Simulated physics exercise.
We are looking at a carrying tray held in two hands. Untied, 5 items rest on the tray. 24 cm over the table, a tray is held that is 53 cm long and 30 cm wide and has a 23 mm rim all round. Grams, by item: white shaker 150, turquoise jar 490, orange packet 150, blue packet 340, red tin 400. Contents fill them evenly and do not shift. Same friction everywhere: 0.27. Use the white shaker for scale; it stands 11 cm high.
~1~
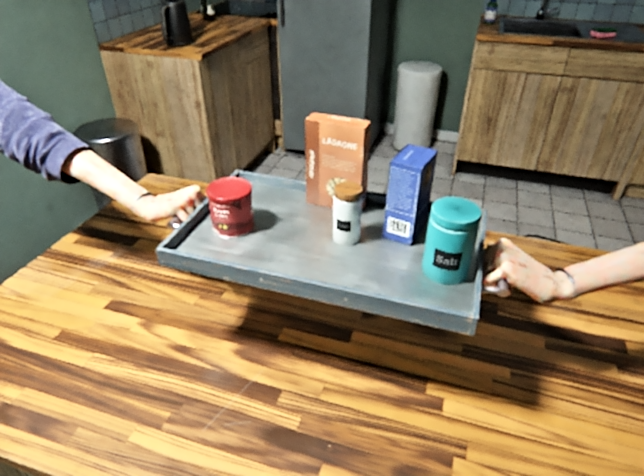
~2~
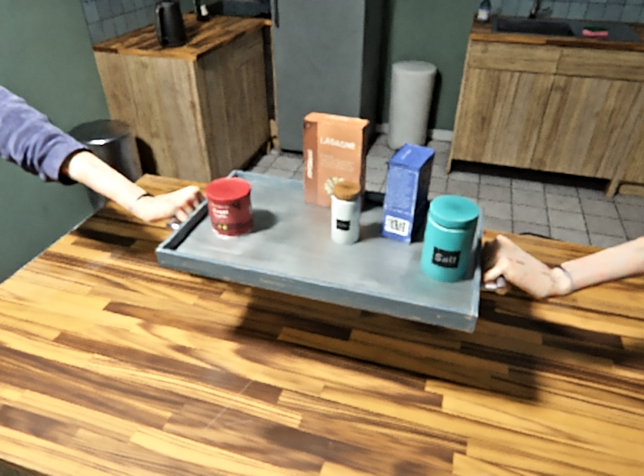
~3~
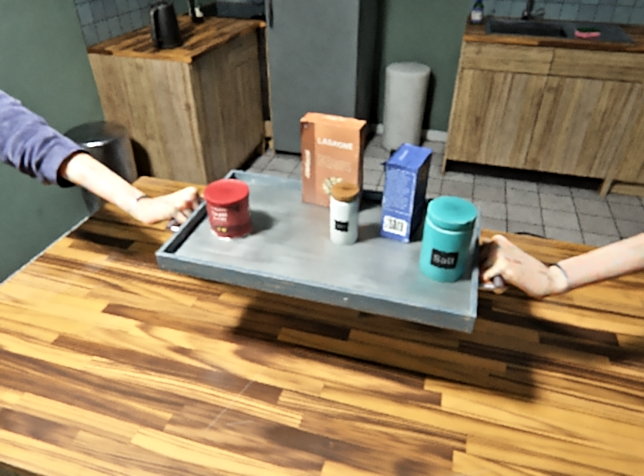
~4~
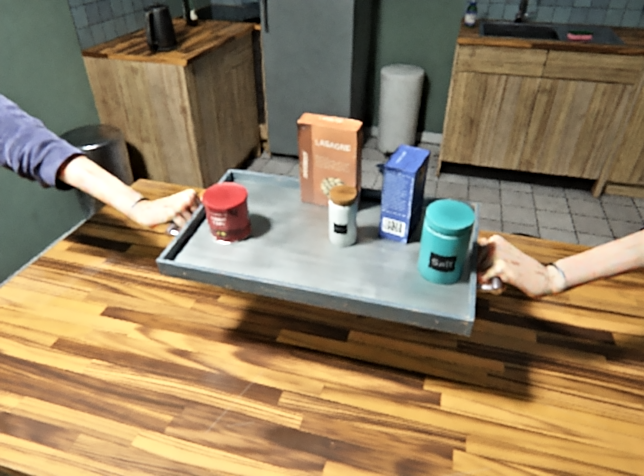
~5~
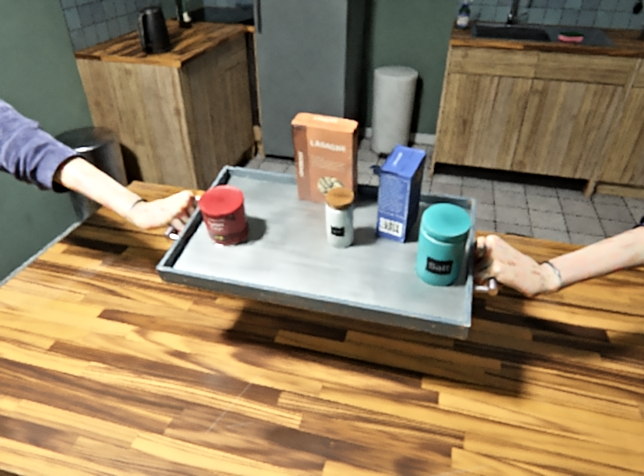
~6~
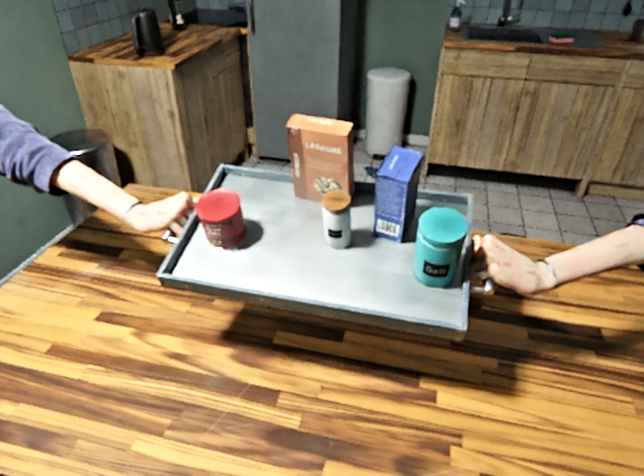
At first, two hands hold a grey tray level above a wooden table, carrying a red tin, an orange packet, a white shaker, a blue packet and a turquoise jar. Then the hands gradually tilt the tray, lowering its near edge, while the items stay in their places on it.
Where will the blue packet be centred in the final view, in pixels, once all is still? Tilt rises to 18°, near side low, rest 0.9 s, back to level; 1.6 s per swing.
Centred near (379, 248).
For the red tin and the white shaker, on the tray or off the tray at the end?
The red tin is kept in bounds, the white shaker is not kept in bounds.
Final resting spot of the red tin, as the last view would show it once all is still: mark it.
It comes to rest somewhere around (200, 238).
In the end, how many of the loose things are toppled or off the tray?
My answer is 2.
Then, 0.40 s after the last picture, tray at 18°, near edge down; blue packet slid 2 cm near (395, 205); orange packet tipped 69° from how it sat; white shaker slid 4 cm.
Then, 0.70 s after the last picture, tray at 18°, near edge down; blue packet slid 9 cm near (389, 235); orange packet on its side; white shaker tipped 12° from how it sat.
Then, 1.00 s after the last picture, tray at 18°, near edge down; white shaker now off the tray; blue packet tipped 7° from how it sat near (375, 275); orange packet on its side.
Then, 1.90 s after the last picture, tray at 14°, near edge down; blue packet slid 18 cm near (377, 269); orange packet on its side; red tin slid 9 cm.
At rest, off the tray, white shaker; tipped over on the tray, orange packet; not toppled but over 5 cm from the start, turquoise jar, blue packet and red tin. In the last view, blue packet near (380, 248).
